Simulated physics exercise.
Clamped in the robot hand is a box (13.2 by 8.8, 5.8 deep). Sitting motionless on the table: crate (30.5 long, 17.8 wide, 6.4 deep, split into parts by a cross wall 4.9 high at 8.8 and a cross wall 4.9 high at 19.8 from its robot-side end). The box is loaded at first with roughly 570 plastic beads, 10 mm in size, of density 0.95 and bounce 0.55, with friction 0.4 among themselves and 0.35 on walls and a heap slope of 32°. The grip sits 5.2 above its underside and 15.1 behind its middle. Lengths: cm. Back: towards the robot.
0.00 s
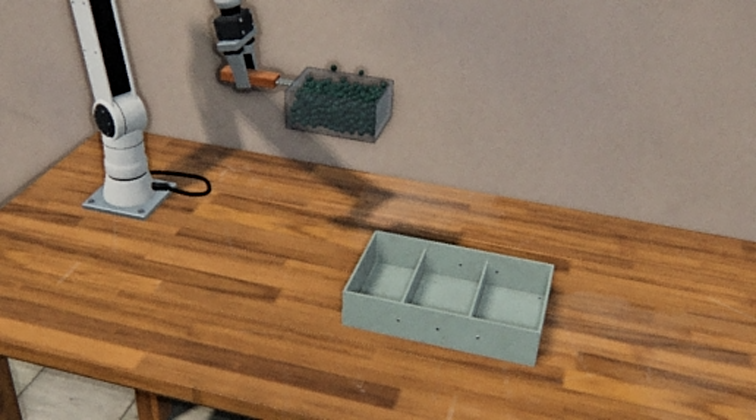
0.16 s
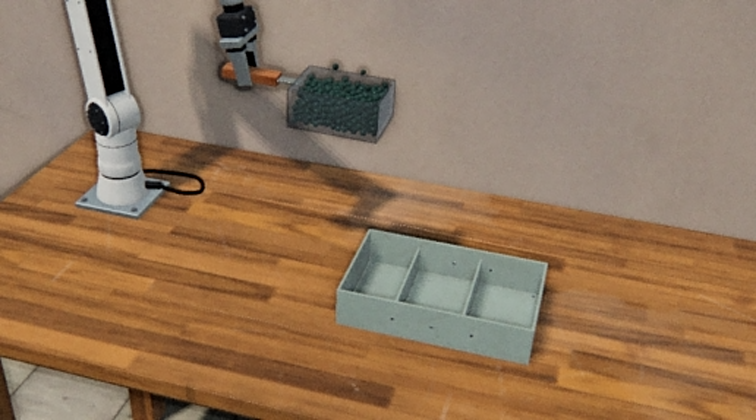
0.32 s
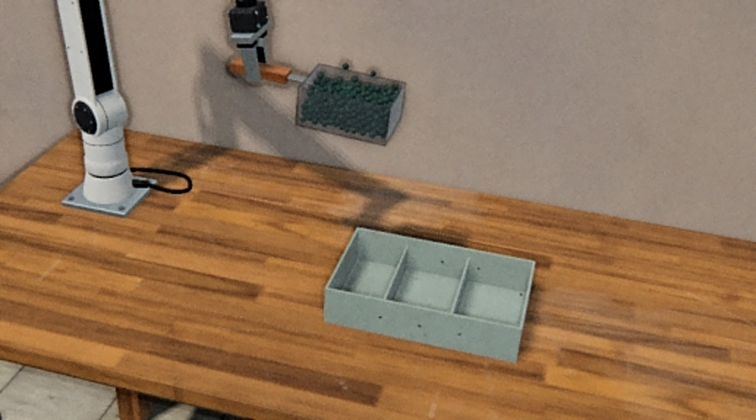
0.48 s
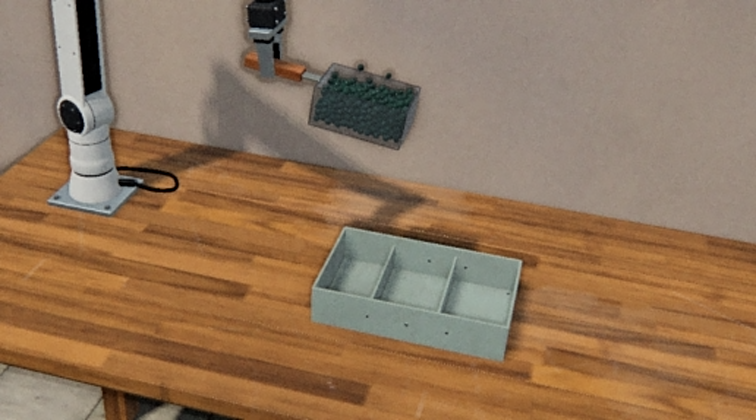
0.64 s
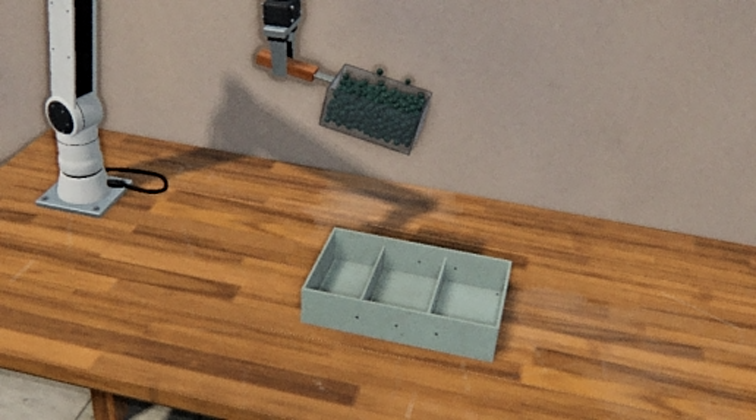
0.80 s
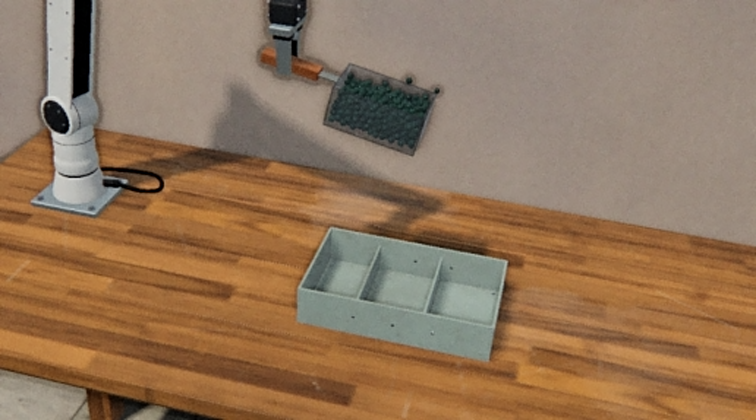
Above a wooden table with an empty three-part tray on it, a robot's gripper held a clear box of dark green beads by its handle, moved it slightly right and gradually tilted it forward.
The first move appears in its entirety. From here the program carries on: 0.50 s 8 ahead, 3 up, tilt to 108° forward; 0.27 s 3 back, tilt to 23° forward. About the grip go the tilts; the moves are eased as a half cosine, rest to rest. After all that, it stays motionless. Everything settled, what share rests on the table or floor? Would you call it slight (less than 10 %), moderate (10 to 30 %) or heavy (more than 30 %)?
I would call it moderate.
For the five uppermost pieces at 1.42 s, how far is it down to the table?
Height: Some 32 cm.
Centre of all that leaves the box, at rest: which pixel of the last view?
Roughly at pixel (347, 293).
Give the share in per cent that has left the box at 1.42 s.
About 45 per cent.
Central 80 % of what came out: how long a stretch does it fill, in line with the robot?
About 64 cm.
After 1.11 s, tilted 77° forward, highest piece 33 above the table; 566 in the box, 2 in the far-side part, 4 in flight or on a rim.
After 1.42 s, tilted 75° forward, highest piece 33 above the table; 317 in the box, 165 in the robot-side part, 44 on the table or floor, 2 in the far-side part, 44 in flight or on a rim.
After 1.77 s, tilted 23° forward, highest piece 36 above the table; 225 in the box, 169 in the robot-side part, 72 on the table or floor, 9 in the far-side part, 5 in the middle part, 92 in flight or on a rim.
After 2.82 s, tilted 23° forward, highest piece 36 above the table; 224 in the box, 169 in the robot-side part, 126 on the table or floor, 48 in the far-side part, 5 in the middle part.
At rest, 224 in the box, 169 in the robot-side part, 126 on the table or floor, 48 in the far-side part, 5 in the middle part. That is 22 % on the table or floor.
